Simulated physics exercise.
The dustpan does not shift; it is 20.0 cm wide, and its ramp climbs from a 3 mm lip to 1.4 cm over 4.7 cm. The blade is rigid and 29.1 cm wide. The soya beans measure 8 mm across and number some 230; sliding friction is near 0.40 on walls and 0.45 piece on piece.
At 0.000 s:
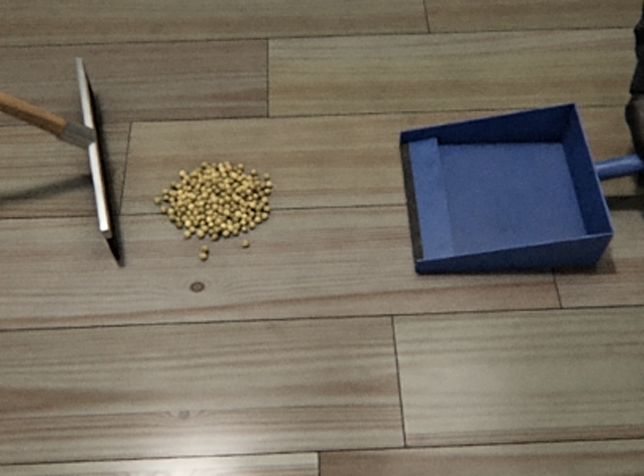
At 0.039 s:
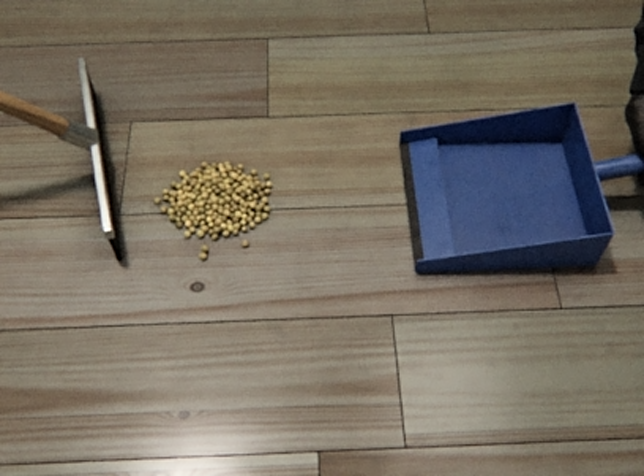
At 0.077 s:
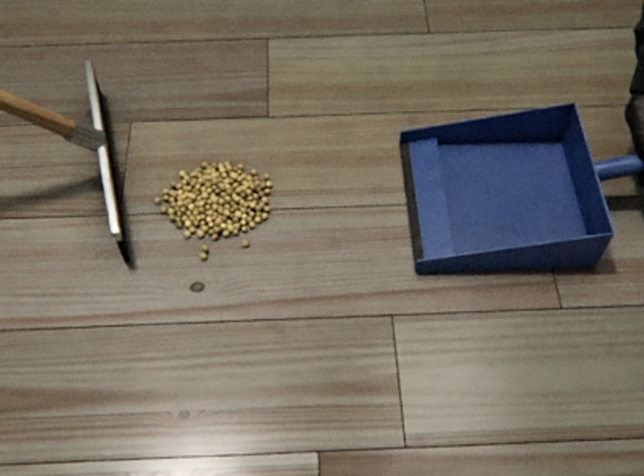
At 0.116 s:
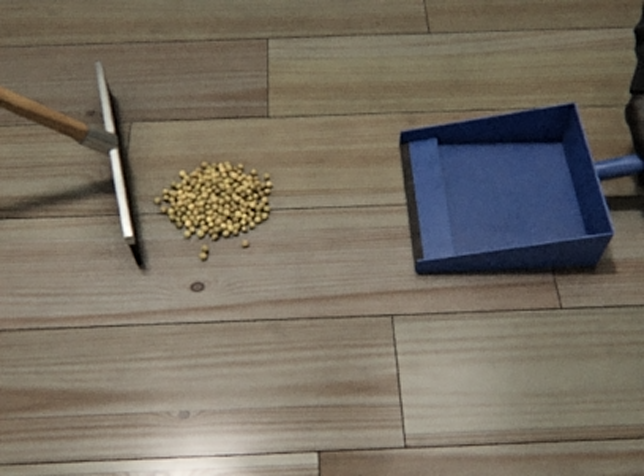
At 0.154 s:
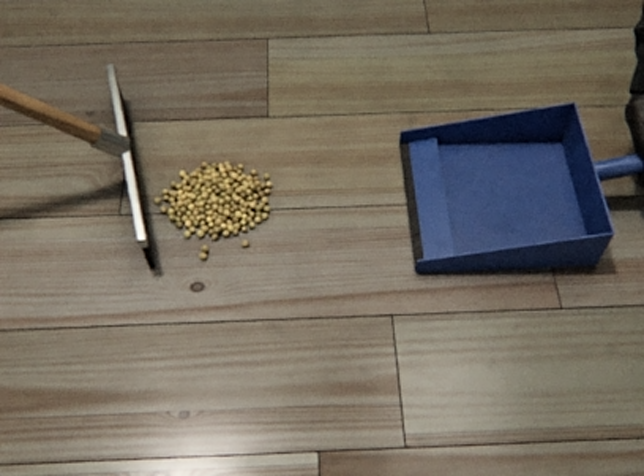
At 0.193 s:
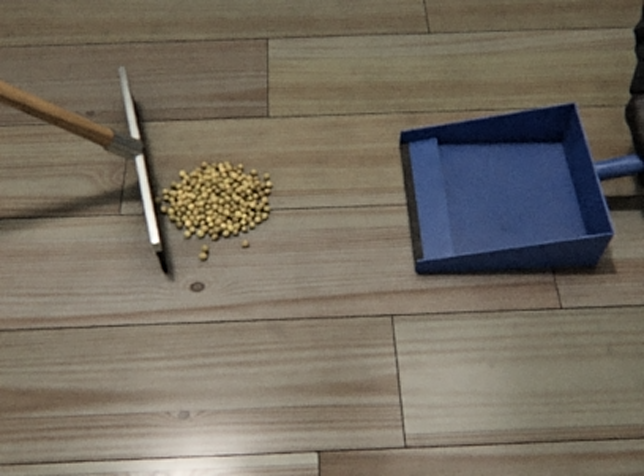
In the video, a flat blade on a wooden handle slides a short way rightward across a wood-plank floor, closing in on a small pile of yellowish beans, while a blue dustpan to the right stays still.
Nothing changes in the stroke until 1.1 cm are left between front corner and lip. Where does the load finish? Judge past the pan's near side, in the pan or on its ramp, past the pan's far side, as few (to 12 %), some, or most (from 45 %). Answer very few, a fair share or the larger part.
Past the pan's near side: Very few; in the pan or on its ramp: Very few; past the pan's far side: A fair share.
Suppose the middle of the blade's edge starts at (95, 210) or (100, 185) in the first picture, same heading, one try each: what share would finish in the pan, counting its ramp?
Some 0 and 0 per cent.
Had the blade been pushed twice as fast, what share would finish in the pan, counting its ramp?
Then about 20 per cent.
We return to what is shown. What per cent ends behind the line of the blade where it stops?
Some 5 per cent.
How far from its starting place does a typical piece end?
About 22 cm.
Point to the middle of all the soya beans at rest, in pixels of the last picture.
Near (388, 195).
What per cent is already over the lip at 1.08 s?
About 0 per cent by then.
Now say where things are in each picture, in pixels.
In the first frame, blade from (107, 233) to (81, 66), moved 0.0 cm, 0 of the pieces shifted so far; middle of the pieces at (219, 198); pan at (508, 201).
In the second frame, blade from (109, 234) to (83, 66), moved 0.3 cm, 0 of the pieces shifted so far; middle of the pieces at (219, 198).
In the third frame, blade from (117, 236) to (90, 68), moved 1.3 cm, 0 of the pieces shifted so far; middle of the pieces at (219, 198).
In the fourth frame, blade from (130, 239) to (101, 70), moved 2.9 cm, 0 of the pieces shifted so far; middle of the pieces at (219, 198).
In the fifth frame, blade from (143, 242) to (112, 73), moved 4.6 cm, 0 of the pieces shifted so far; middle of the pieces at (219, 198).
In the sixth frame, blade from (157, 246) to (124, 75), moved 6.4 cm, 0 of the pieces shifted so far; middle of the pieces at (219, 198); pan at (508, 201). The blade's pace is about 0.44 m/s, heading 19 degrees towards the viewer's side.
After 0.53 s, middle of the blade 19 cm from the lip; 0 % over the lip, far side 5 %, near side 0 %.
Then, at 0.75 s, middle of the blade 10 cm from the lip; 0 % over the lip, far side 10 %, near side 5 %.
After 1.08 s, middle of the blade 4 cm from the lip; 0 % over the lip, far side 20 %, near side 5 %.
In the end, at 1.5 s, near side 5 %, pan 0 %, far side 20 %, in front of the lip or behind the blade 75 %.
